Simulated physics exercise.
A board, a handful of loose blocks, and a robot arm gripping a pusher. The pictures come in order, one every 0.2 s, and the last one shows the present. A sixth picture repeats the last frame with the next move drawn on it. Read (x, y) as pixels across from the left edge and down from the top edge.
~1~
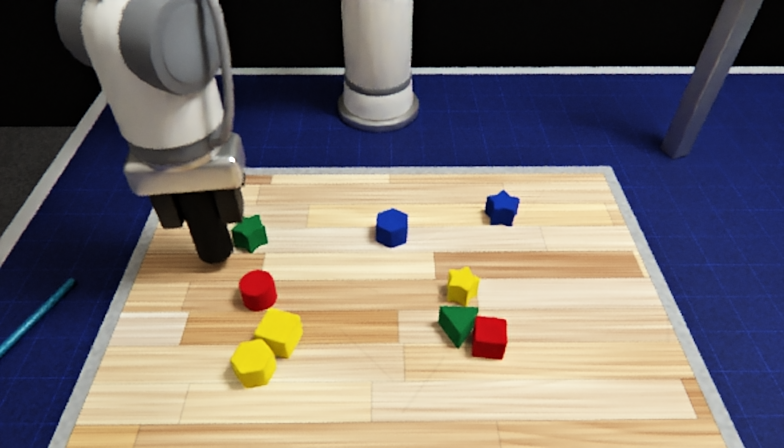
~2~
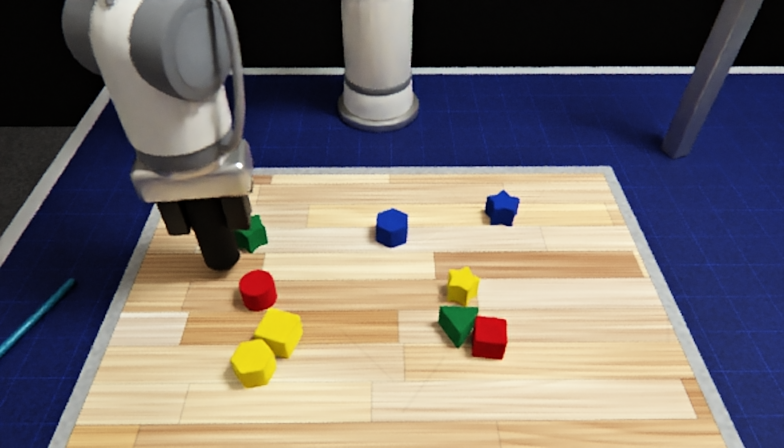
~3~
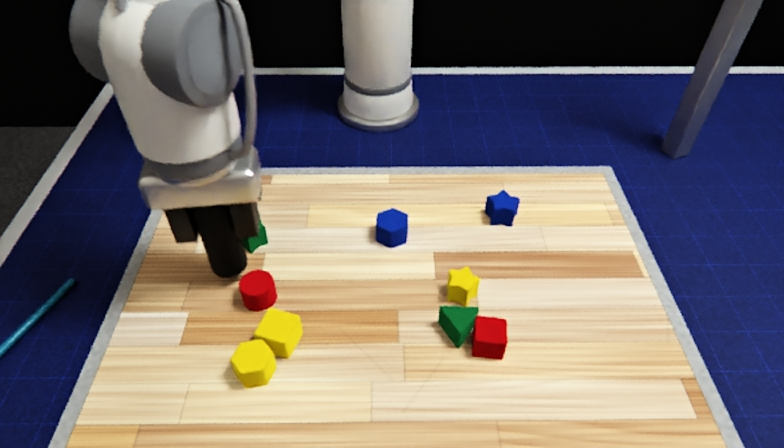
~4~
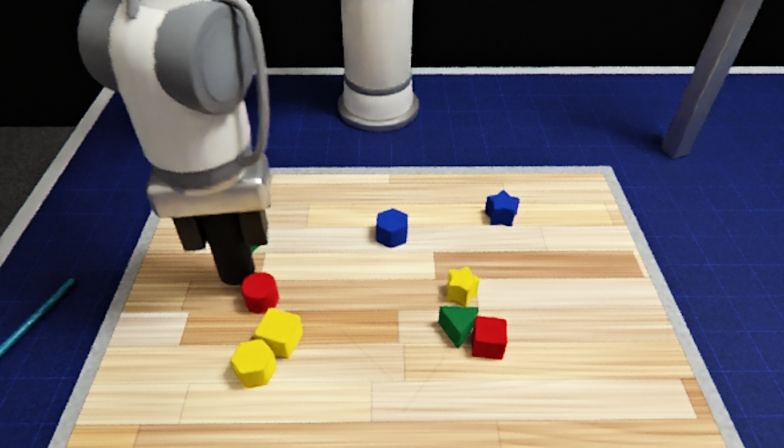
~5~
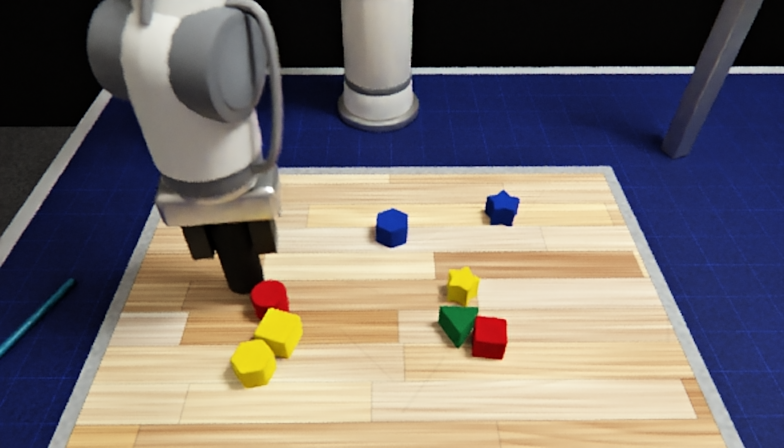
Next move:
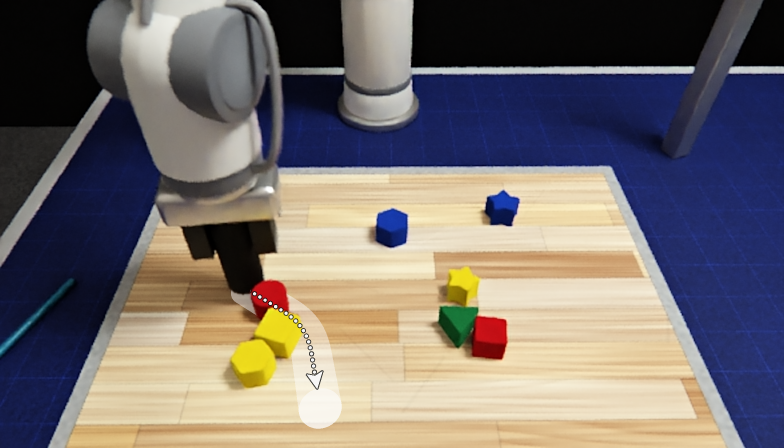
A robot arm gripping a dark pusher slides it slowly toward the lower right and nudges the red disc a short way right and slightly down, up near the yellow square piece. The still camera looks down from the front on a pale wooden board over a blue surface. Two yellow blocks sit at lower left, a green one behind the pusher, and blue, yellow, green and red blocks rest unmoved centre and right.
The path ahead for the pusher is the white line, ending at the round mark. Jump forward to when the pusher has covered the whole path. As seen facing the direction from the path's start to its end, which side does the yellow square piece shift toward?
Shifts right.
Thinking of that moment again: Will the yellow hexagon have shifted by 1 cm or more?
I believe not.
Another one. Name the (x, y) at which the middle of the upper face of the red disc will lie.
The middle of its upper face will lie at (348, 335).
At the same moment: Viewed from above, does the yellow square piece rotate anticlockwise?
Going by the path, no.
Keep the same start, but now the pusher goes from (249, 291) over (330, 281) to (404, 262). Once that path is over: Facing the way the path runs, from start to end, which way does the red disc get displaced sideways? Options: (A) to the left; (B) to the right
The one that fits is B, to the right.
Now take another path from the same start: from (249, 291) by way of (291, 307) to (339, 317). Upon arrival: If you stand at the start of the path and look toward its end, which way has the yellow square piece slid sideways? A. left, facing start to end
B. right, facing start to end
(B)
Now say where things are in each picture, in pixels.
In the first picture, pusher tip (216, 252); block tops, yellow hexagon (251, 355); red disc (256, 282); yellow square piece (277, 324).
In the second picture, pusher (223, 259); blocks unchanged.
In the third picture, pusher (230, 266); blocks unchanged.
In the fourth picture, pusher (238, 273); red disc (258, 284).
In the fifth picture, pusher (247, 282); yellow hexagon (251, 355); red disc (268, 292); yellow square piece (277, 324).
Path on the board, from (249, 291) through (289, 315) and (312, 355) to (320, 408).
The first path, step by step. One third of the way, pusher (287, 306); red disc (316, 314); yellow square piece (295, 343), turned 80° clockwise.
Two thirds of the way, pusher (310, 347); red disc (348, 335); yellow square piece (302, 376), turned 90° clockwise.
At the end, pusher (319, 400); yellow hexagon in place; red disc (348, 335); yellow square piece (304, 434), turned 100° clockwise.
